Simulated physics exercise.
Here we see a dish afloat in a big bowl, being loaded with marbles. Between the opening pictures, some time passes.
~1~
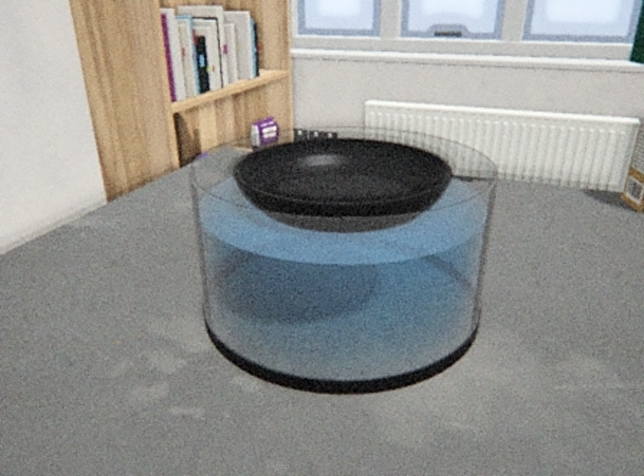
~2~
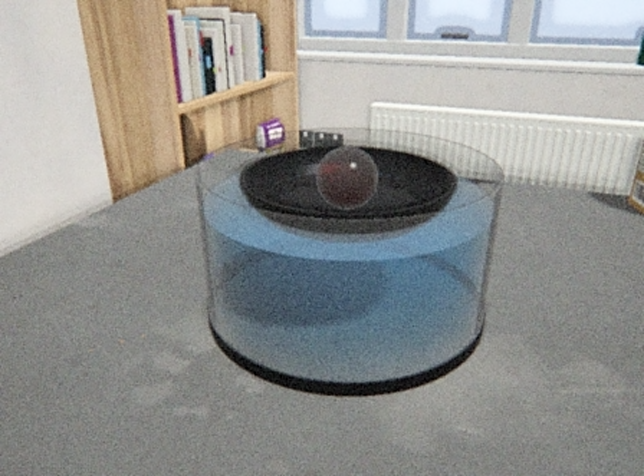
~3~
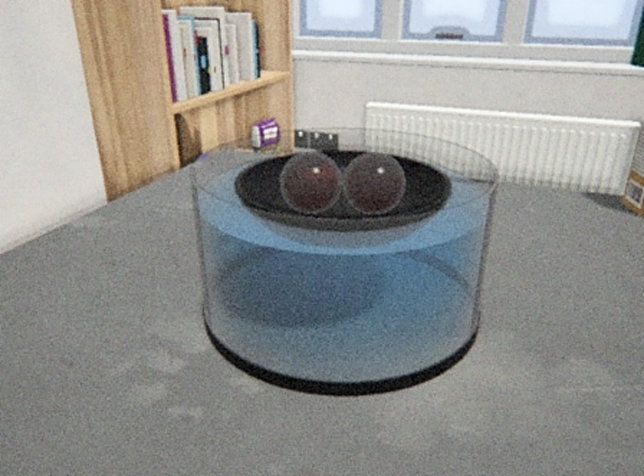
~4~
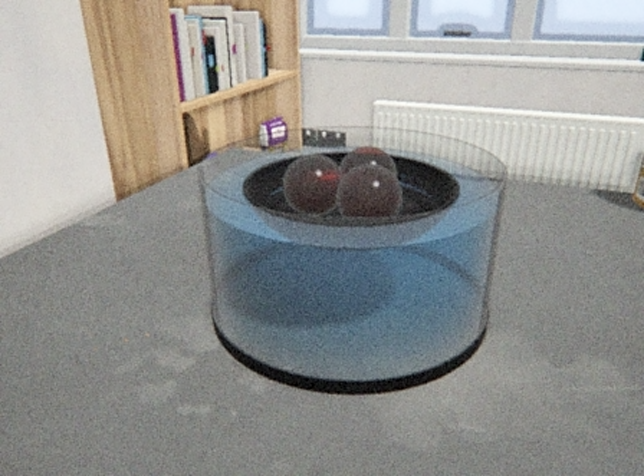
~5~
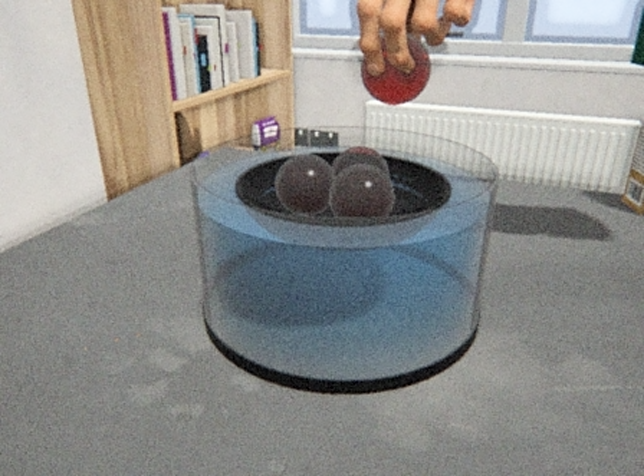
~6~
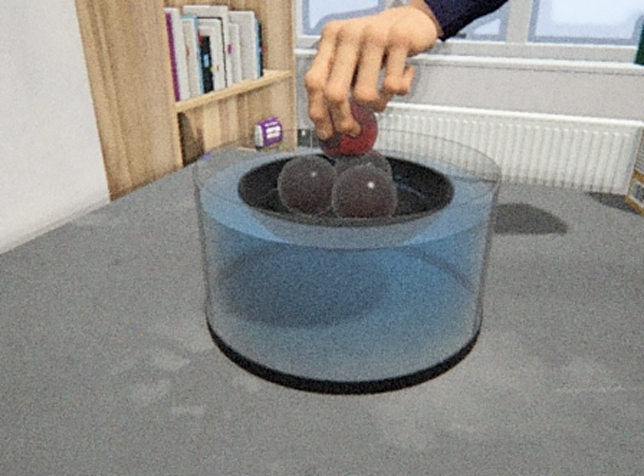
Black dish floating in a clear bowl of water, sinking lower as dark marbles are added, a hand lowering another over it.
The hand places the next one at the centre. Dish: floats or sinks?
It does not stay up.
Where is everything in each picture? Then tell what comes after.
The first picture shows dish (342, 166) empty; most of its side above the surface.
The second picture shows dish (347, 176) with one aboard; about two thirds of its side above the surface.
The third picture shows dish (342, 181) with two aboard; about a third of its side above the surface.
The fourth picture shows dish (350, 184) with three aboard; hardly any of its side above the surface.
The fifth picture shows dish (342, 184) with three aboard; hardly any of its side above the surface; the next glass marble in the hand at (396, 69).
The sixth picture shows dish (345, 185) with three aboard; hardly any of its side above the surface; the next glass marble in the hand at (346, 130).
Shortly, the glass marble is in and the dish dips.
Then, water pours in over its edge.
At the finish, the dish lies on the bottom with its load.
